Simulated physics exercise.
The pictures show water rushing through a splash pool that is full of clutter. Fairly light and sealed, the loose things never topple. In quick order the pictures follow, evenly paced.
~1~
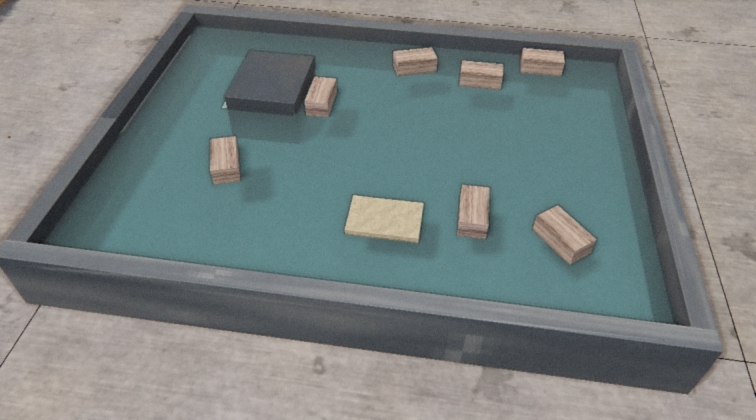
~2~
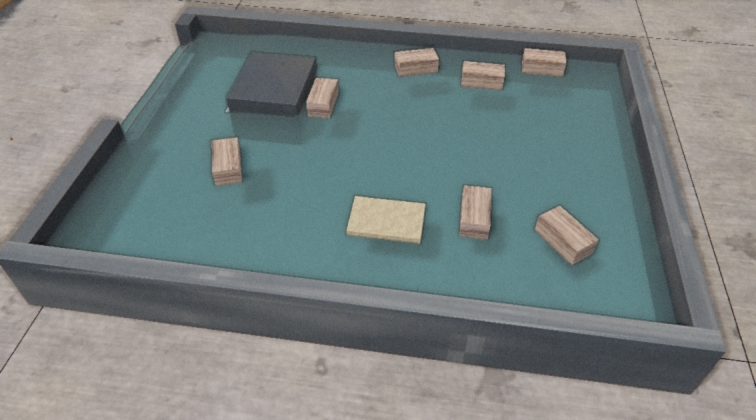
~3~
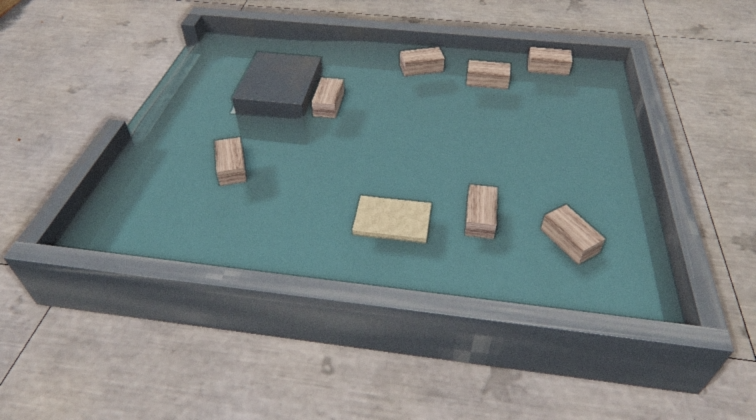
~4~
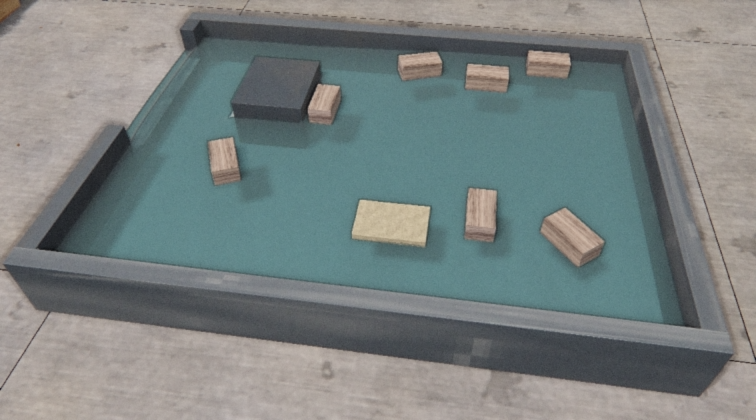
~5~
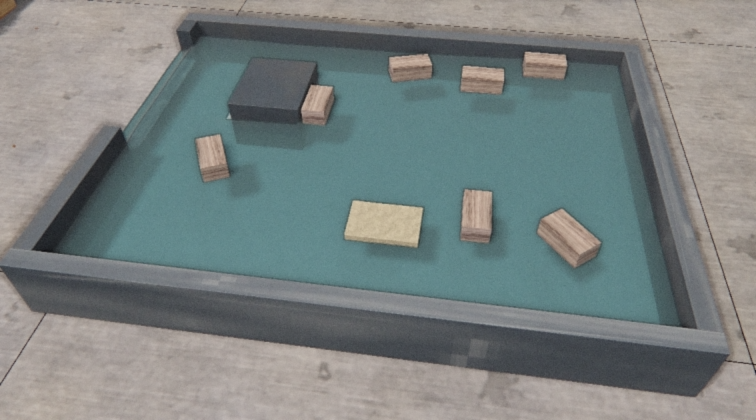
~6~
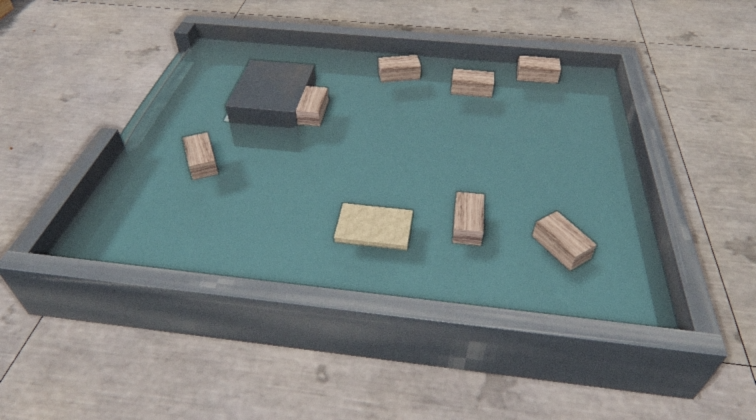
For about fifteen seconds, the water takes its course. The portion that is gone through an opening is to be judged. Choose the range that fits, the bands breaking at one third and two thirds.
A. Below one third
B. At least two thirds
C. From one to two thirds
Below one third (A).
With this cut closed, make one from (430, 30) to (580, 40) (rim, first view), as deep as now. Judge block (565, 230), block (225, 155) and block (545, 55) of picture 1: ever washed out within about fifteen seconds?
The first never exits, the second never exits, the third exits.
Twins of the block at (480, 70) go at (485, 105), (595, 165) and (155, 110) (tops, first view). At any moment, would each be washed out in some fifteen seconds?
Taking them in turn: Held back, held back and flushed away.
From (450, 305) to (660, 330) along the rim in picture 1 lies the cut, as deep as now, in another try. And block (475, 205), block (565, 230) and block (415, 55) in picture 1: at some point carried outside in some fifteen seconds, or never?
In the order given: Escapes, escapes, remains.
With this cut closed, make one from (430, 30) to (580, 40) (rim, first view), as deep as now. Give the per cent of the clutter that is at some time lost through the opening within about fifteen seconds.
I'd call it 40 per cent.
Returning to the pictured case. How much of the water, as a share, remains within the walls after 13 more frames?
I'd put it near 78 per cent.
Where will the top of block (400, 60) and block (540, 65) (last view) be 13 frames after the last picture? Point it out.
(315, 50) and (513, 67), approximately.
A moment on, 0 of 8 are out; 8 afloat.
Next, 1 of 8 are out; 7 afloat.
Later, 1 of 8 are out; 7 afloat.
In the end, 2 of 8 are out; 6 afloat.
